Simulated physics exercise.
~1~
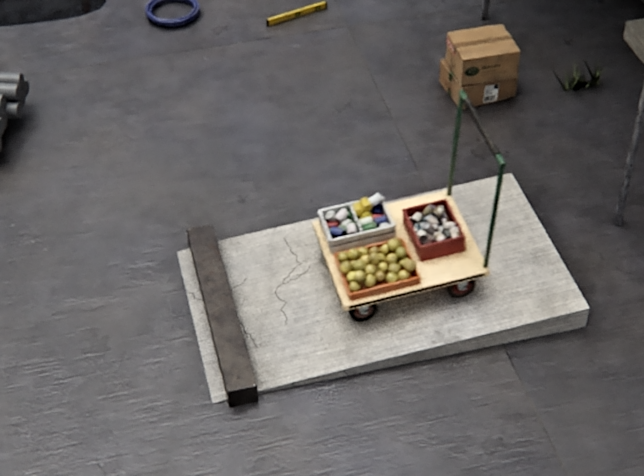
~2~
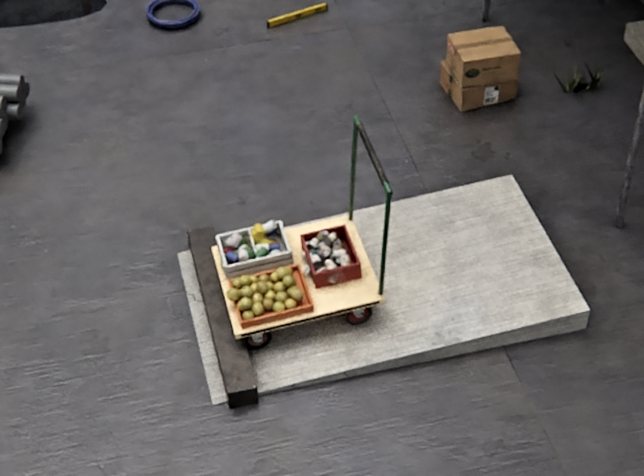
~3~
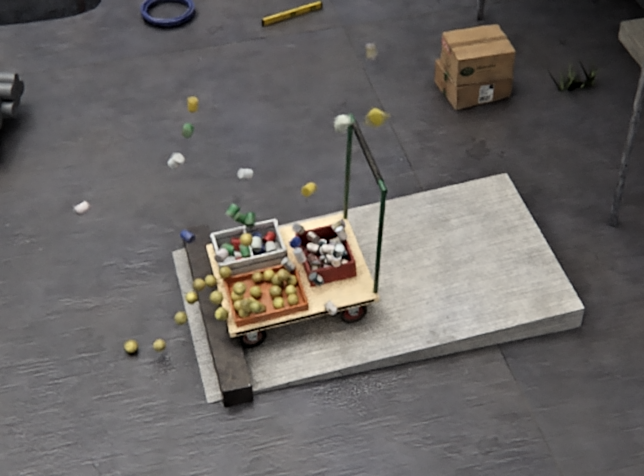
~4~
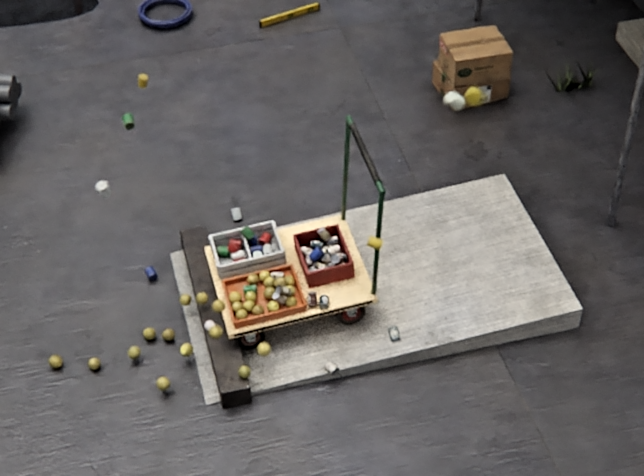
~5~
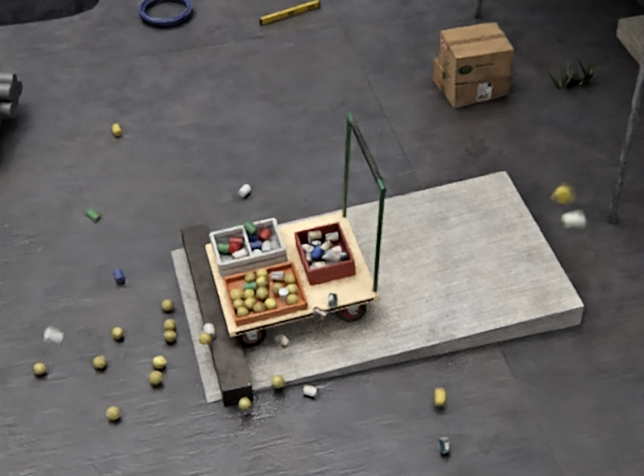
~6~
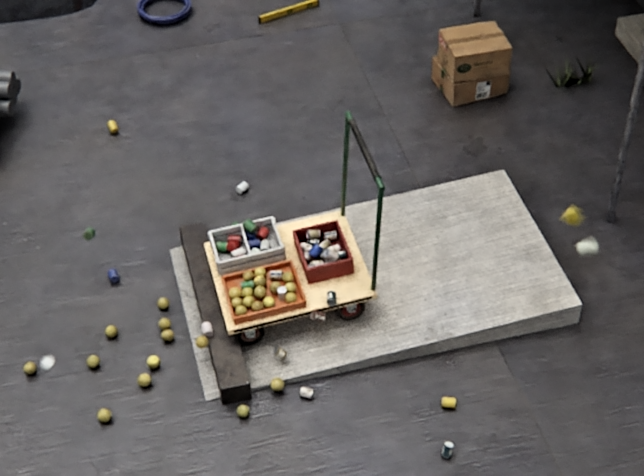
The clip opens on a flat wooden trolley with a green handle, carrying an orange tote of yellow apples, a white tote of colourful jars and a red tote of small tins on a pale ramp. It rolls left down the slope to a dark raised sill and stops there, the totes staying put on its deck. Apples, jars and tins fly out, some high into the air and others over the sill. They scatter across the grey floor and ramp, some reaching the cardboard boxes. Finally, the trolley rests upright, its totes still partly filled, with spilled pieces strewn widely around it.
